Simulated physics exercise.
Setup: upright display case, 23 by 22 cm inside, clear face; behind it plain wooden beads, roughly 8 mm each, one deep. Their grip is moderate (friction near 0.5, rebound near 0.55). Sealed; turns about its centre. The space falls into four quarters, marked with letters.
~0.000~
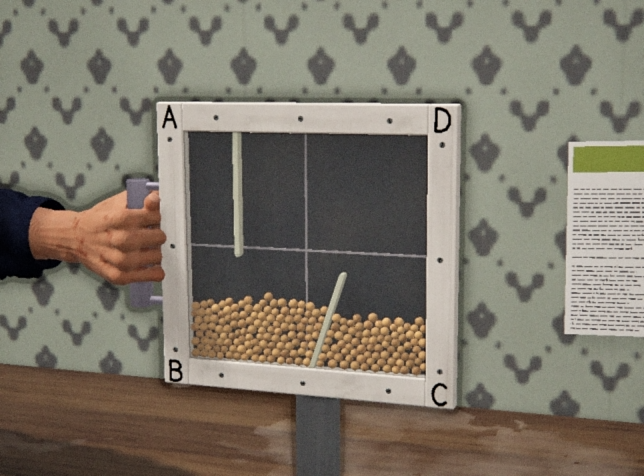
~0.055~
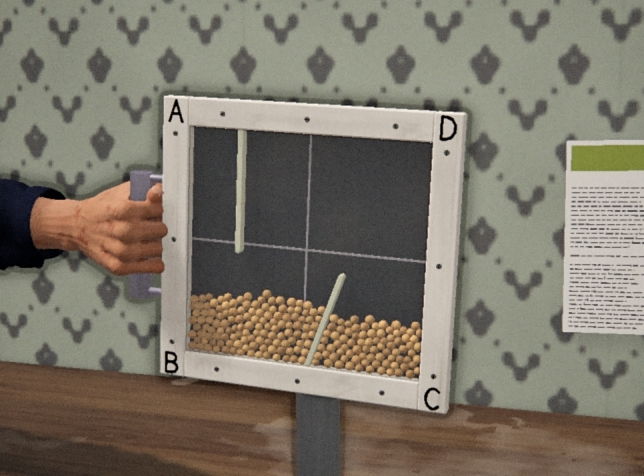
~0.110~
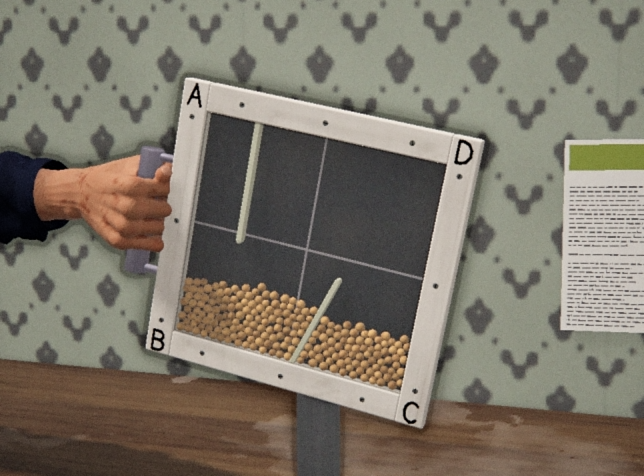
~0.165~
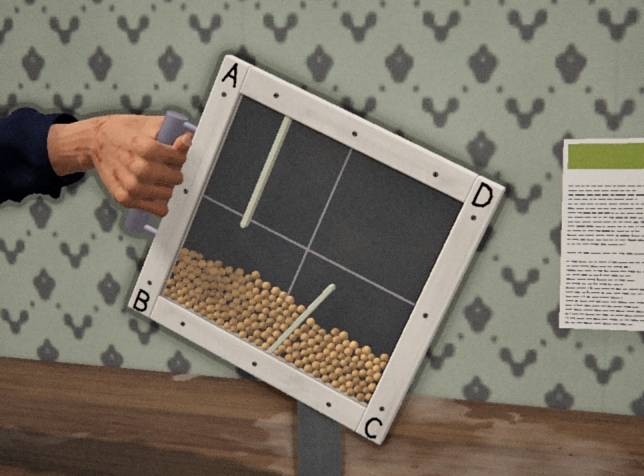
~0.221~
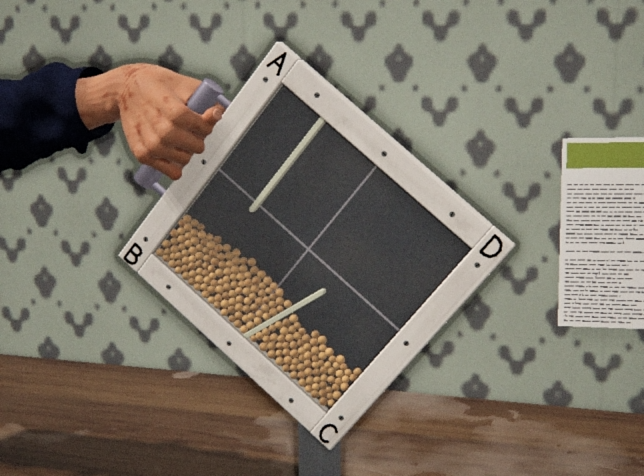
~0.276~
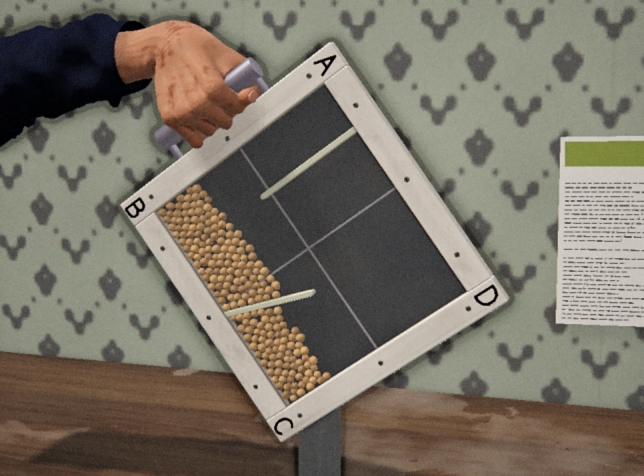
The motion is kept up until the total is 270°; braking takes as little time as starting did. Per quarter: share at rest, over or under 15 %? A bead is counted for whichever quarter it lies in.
Share at rest: Quarter A over, quarter B over, quarter C under, quarter D under.
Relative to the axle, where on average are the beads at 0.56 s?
5 cm left, 1 cm below.
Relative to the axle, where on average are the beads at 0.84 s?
6 cm left, 5 cm below.
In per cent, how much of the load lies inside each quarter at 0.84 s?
Quarter A: 30; quarter B: 0; quarter C: 0; quarter D: 70.
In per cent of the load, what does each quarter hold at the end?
In order: Quarter A 50, quarter B 45, quarter C 0, quarter D 5.
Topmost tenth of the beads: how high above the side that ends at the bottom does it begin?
Roughly 10 cm.
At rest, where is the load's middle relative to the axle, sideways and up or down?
Roughly 1 cm to the left of the axle and 7 cm under it.
After 0.84 s it has turned 206°, the beads' middle is 6 cm left of and 5 cm below the axle; by quarter, A 30 %, D 70 %.
After 1.15 s it has turned 270°, the beads' middle is 5 cm left of and 1 cm below the axle; by quarter, A 50 %, B 10 %, D 40 %.
At rest by 2.5 s, A 50 %, B 45 %, C 0 %, D 5 %.
